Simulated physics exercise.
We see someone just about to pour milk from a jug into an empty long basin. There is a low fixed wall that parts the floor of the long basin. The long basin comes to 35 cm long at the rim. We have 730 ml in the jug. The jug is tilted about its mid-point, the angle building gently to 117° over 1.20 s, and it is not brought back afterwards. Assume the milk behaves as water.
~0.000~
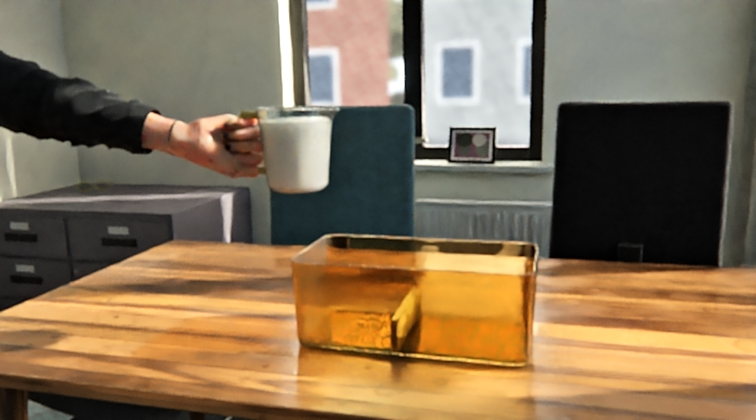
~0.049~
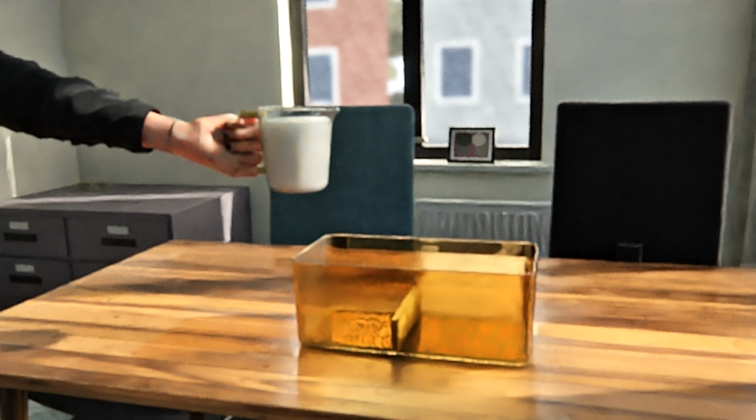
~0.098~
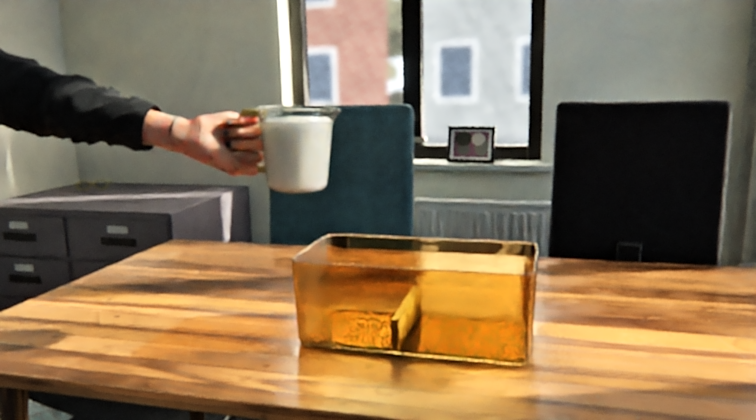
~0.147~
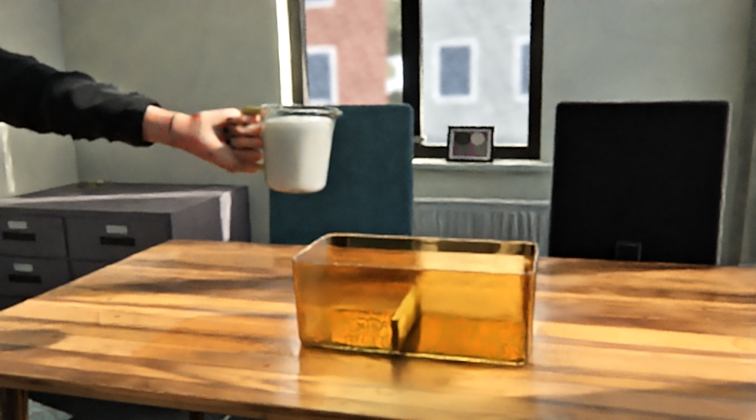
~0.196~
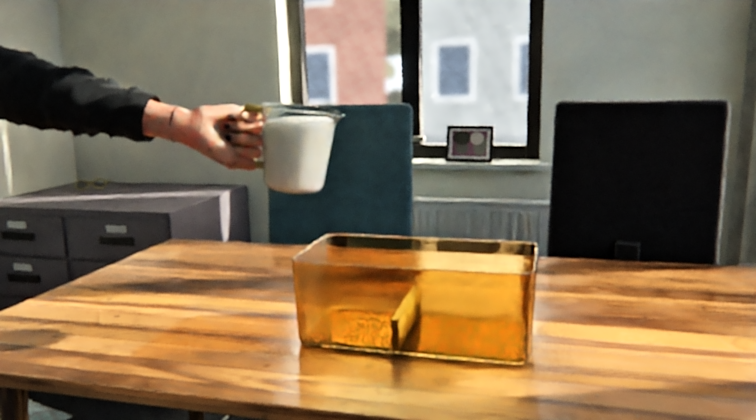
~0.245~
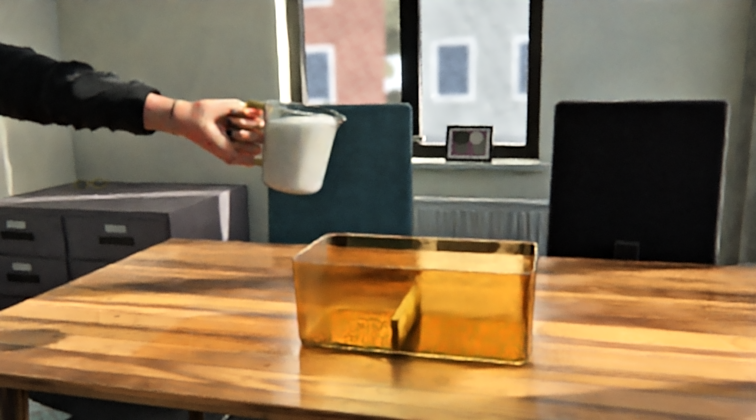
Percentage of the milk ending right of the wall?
18 per cent.
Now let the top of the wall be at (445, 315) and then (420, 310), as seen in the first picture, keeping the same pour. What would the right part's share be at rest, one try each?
One try each: Around 15 percent and then around 10 percent.
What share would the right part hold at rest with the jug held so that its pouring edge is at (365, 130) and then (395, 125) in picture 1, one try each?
I'd expect close to 60 per cent and then close to 95 per cent.
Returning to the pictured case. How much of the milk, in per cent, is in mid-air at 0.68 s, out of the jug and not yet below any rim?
Around 20 percent.
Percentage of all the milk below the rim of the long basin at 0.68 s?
Roughly 7 per cent.
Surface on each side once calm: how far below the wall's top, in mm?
Close to 22 mm left and close to 42 mm right.
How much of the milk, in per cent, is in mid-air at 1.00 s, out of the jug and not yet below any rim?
Near 16 percent.
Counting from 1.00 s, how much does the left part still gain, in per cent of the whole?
That works out to roughly 26 per cent of the whole.
After 0.68 s the tilt is 71° and 73 per cent is still to pour, 5 is left of the wall and 1 right of it.
After 1.00 s the tilt is 109° and 13 per cent is still to pour, 54 is left of the wall and 16 right of it.
After 1.34 s the tilt is 117° and 0 per cent is still to pour, 79 is left of the wall and 18 right of it.
After 1.70 s the tilt is 117° and 0 per cent is still to pour, 80 is left of the wall and 18 right of it.
In the end 80 per cent lies left of the wall, 18 right of it and 2 outside.
